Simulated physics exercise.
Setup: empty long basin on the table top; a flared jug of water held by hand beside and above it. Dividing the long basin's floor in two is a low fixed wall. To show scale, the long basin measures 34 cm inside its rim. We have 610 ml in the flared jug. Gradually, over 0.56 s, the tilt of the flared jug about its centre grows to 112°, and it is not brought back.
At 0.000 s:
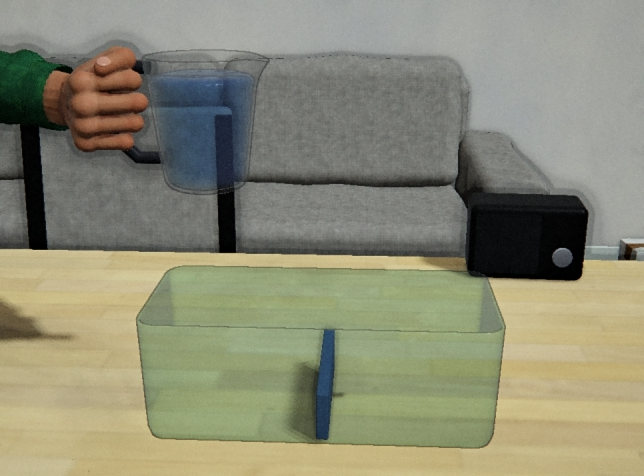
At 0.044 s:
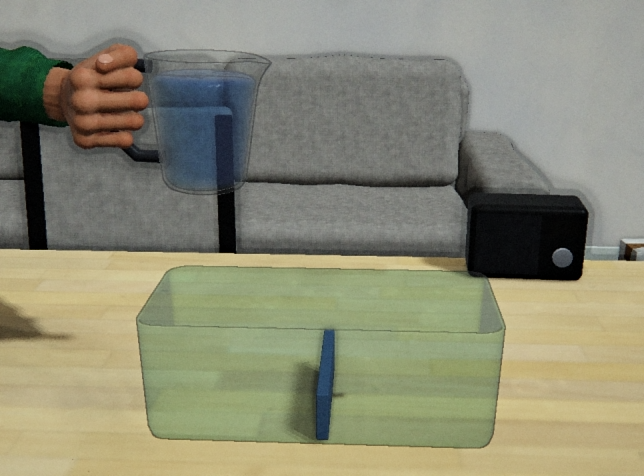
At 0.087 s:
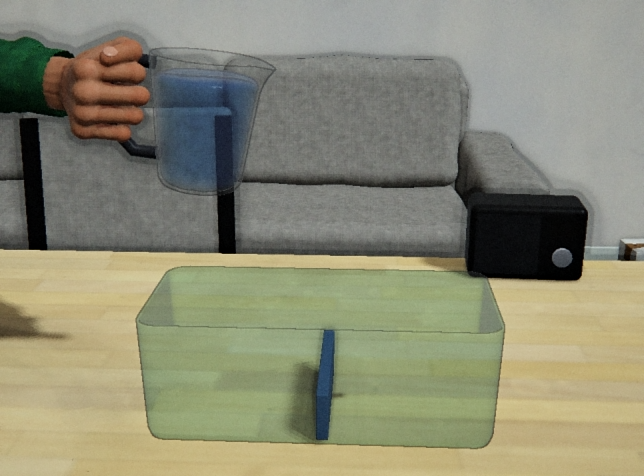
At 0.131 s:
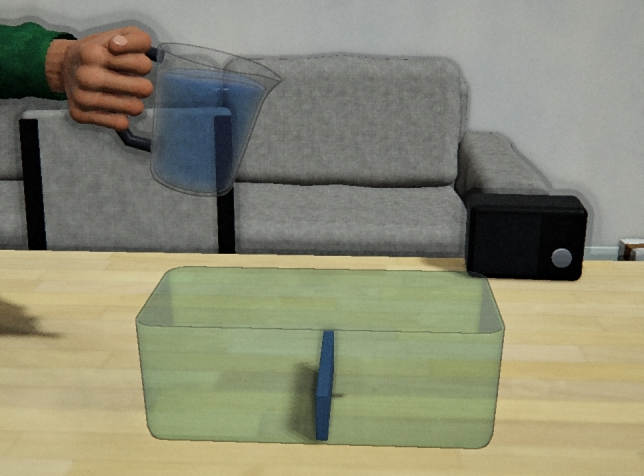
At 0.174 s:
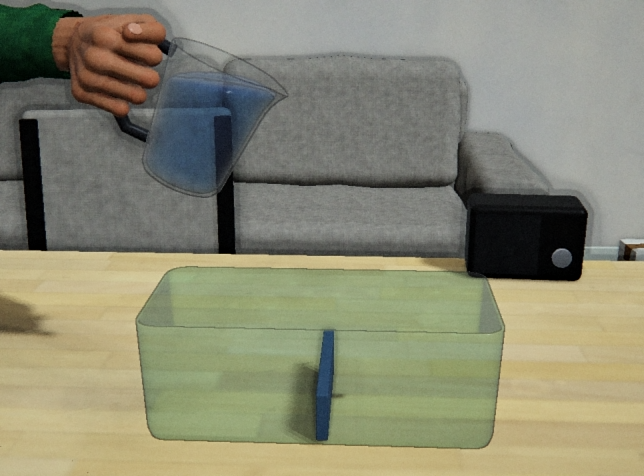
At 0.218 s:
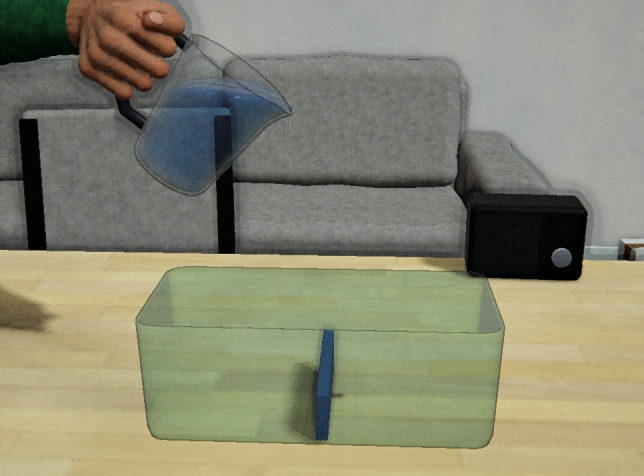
A hand in a green sleeve, at the upper left, holds a clear flared jug of blue water upright, then tips it steadily clockwise to the right, its handle side rising as the water shifts toward the right rim. Below sits an empty, translucent green basin with a blue upright piece inside, and a black box stands behind its right end. The fixed, slightly raised front view shows a pale wooden tabletop before a grey sofa and wall.
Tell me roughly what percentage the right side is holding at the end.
At the end it holds about 82 per cent.
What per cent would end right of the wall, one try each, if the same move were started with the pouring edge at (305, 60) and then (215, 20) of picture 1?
It comes to 90 per cent, and then 20 per cent.
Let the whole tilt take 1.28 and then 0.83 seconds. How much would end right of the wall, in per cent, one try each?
First 90, then 85 per cent.
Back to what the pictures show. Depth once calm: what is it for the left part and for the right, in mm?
Final levels - left approx 4 mm, right approx 20 mm.
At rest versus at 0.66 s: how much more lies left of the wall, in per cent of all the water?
I'd put it near 4 percent.
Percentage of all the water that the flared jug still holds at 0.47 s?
Still held: Roughly 46 % of the total.
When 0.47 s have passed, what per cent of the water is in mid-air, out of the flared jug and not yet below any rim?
Around 38 in a hundred.
Then, 0.47 s in, the tilt is 105° and 45 per cent is still to pour, 0 is left of the wall and 17 right of it.
Then, 0.66 s in, the tilt is 112° and 6 per cent is still to pour, 12 is left of the wall and 64 right of it.
Then, 0.85 s in, the tilt is 112° and 0 per cent is still to pour, 15 is left of the wall and 81 right of it.
Then, 1.06 s in, the tilt is 112° and 0 per cent is still to pour, 16 is left of the wall and 82 right of it.
Finally, 16 per cent lies left of the wall, 82 right of it and 2 outside.
